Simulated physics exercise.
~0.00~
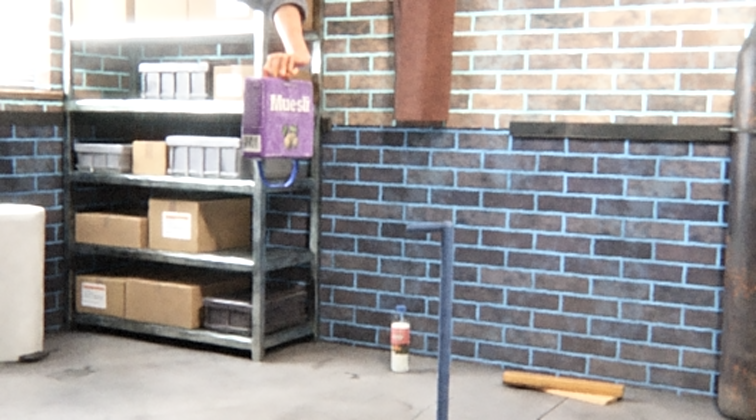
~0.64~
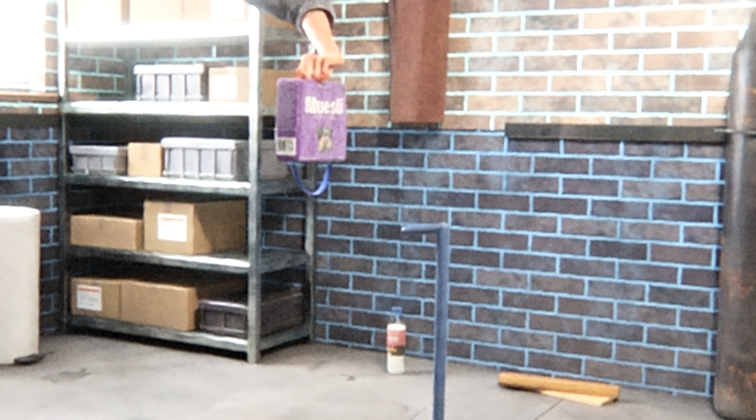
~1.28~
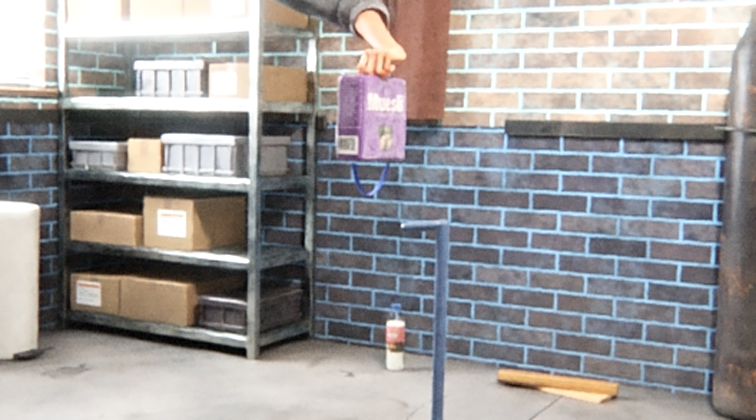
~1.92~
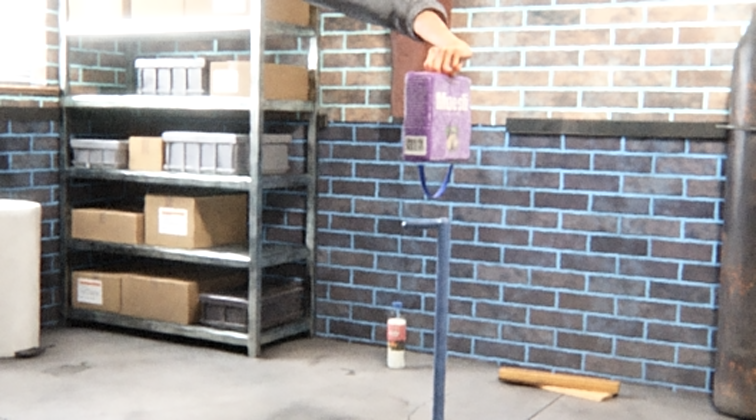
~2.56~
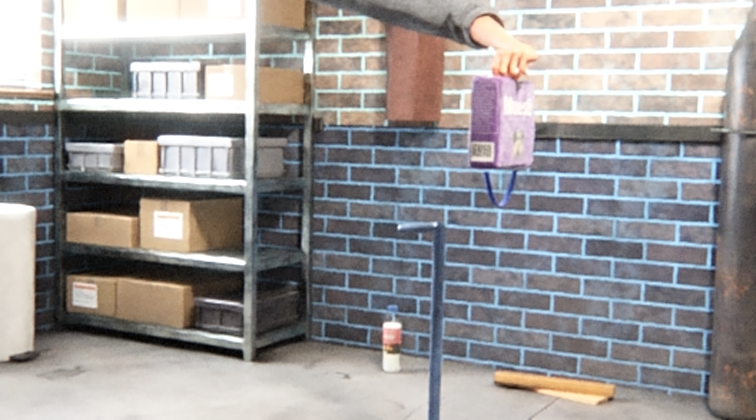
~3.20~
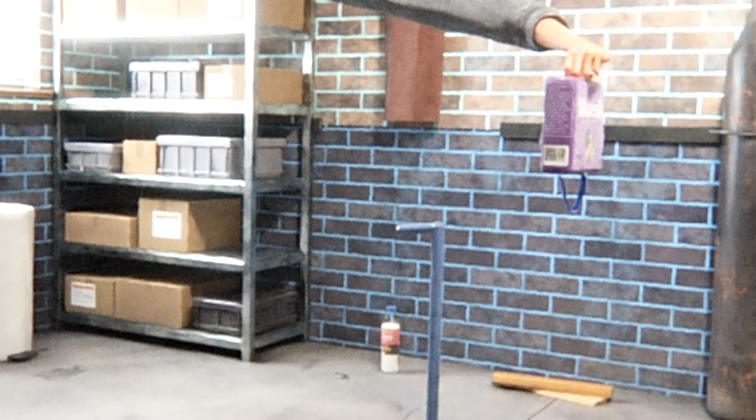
A hand carried a purple bag, upright with a blue loop dangling beneath it, from beside the metal shelves toward the right. It passed above a post with a sideways hook, and the loop cleared the hook without catching, ending beyond the post.
